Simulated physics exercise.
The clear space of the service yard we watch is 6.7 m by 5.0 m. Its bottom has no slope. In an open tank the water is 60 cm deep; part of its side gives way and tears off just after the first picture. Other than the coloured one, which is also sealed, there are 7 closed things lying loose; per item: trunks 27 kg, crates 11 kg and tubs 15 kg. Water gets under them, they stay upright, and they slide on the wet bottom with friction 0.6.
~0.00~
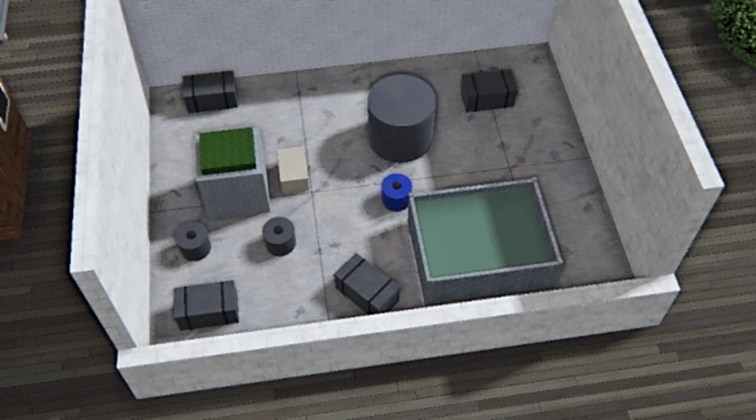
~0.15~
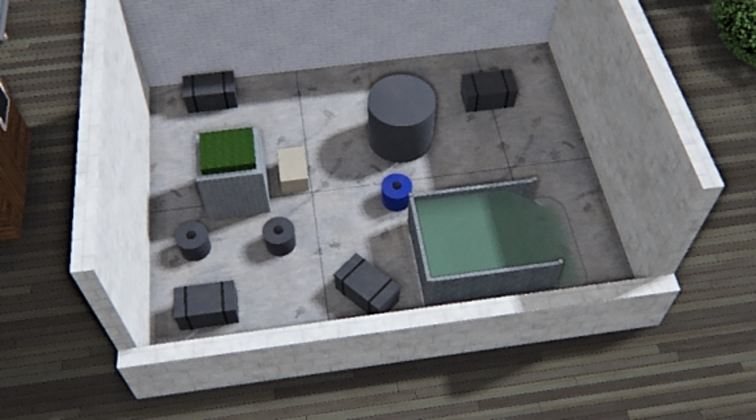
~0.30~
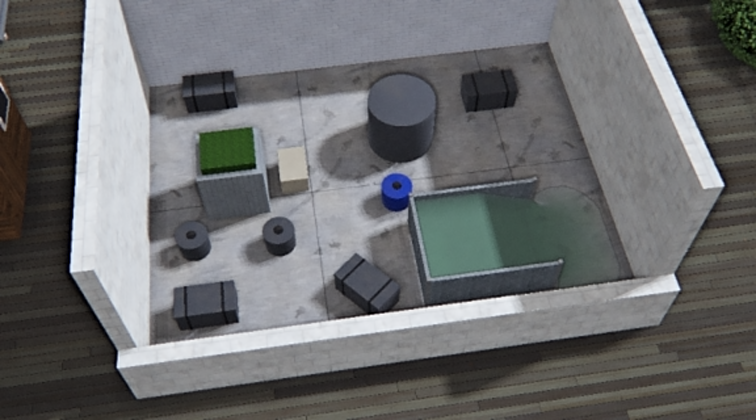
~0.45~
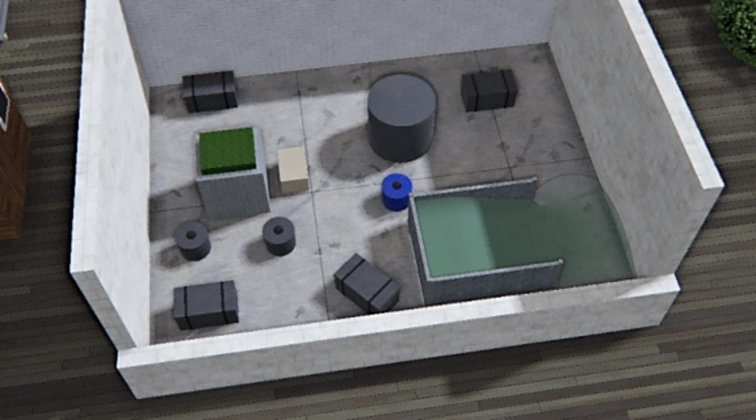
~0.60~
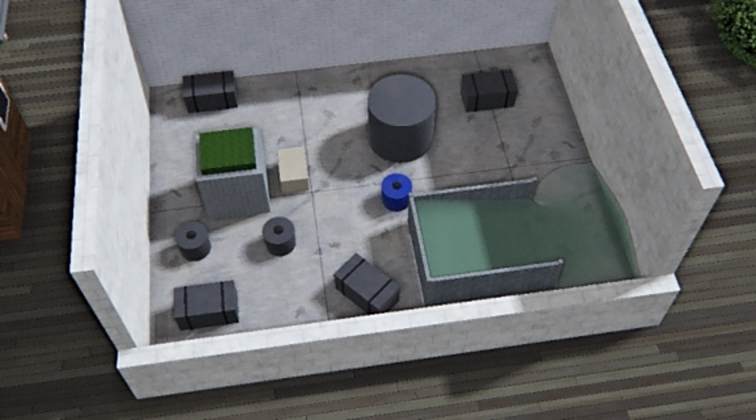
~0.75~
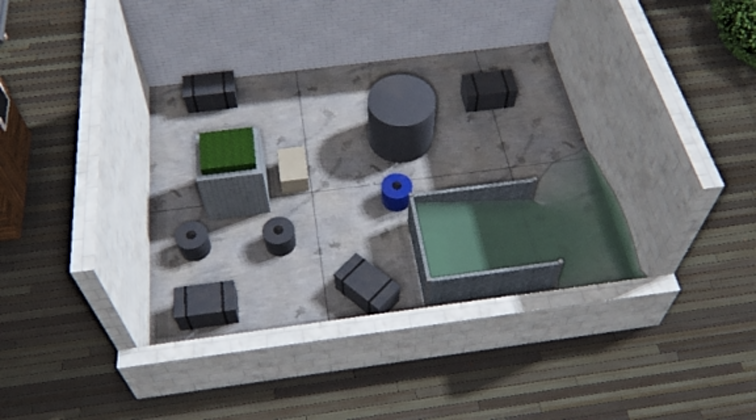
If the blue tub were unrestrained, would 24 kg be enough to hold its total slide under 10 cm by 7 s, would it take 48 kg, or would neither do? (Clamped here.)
The heavier one is not needed.
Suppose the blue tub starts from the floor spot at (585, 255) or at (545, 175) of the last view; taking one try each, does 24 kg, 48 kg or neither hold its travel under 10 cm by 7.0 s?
In turn: Both fail; just the heavier works.
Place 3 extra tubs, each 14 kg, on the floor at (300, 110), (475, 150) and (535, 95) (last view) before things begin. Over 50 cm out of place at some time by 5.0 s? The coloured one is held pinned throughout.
Taking them one by one: Below the mark; below the mark; above the mark.
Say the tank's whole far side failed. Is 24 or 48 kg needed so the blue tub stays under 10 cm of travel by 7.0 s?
That way round, only the bigger mass holds.
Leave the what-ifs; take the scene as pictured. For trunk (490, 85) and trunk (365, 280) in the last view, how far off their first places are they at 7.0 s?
300 cm and 10 cm.
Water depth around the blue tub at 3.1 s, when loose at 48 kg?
Depth: Approx. 0 cm.
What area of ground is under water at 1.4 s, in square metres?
Somewhere about 6.5 m2, give or take.
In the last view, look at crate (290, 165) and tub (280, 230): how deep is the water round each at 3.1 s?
Around 0 cm and 0 cm.
After 1.4 s the blue tub would be 0 cm from its start with 24 kg and 0 cm from its start with 48 kg; 0 cm of water round it then.
After 3.1 s the blue tub would be 0 cm from its start with 24 kg and 0 cm from its start with 48 kg; 0 cm of water round it then.
After 4.9 s the blue tub would be 0 cm from its start with 24 kg and 0 cm from its start with 48 kg; 2 cm of water round it then.
After 7.0 s the blue tub would be 0 cm from its start with 24 kg and 0 cm from its start with 48 kg; 2 cm of water round it then.
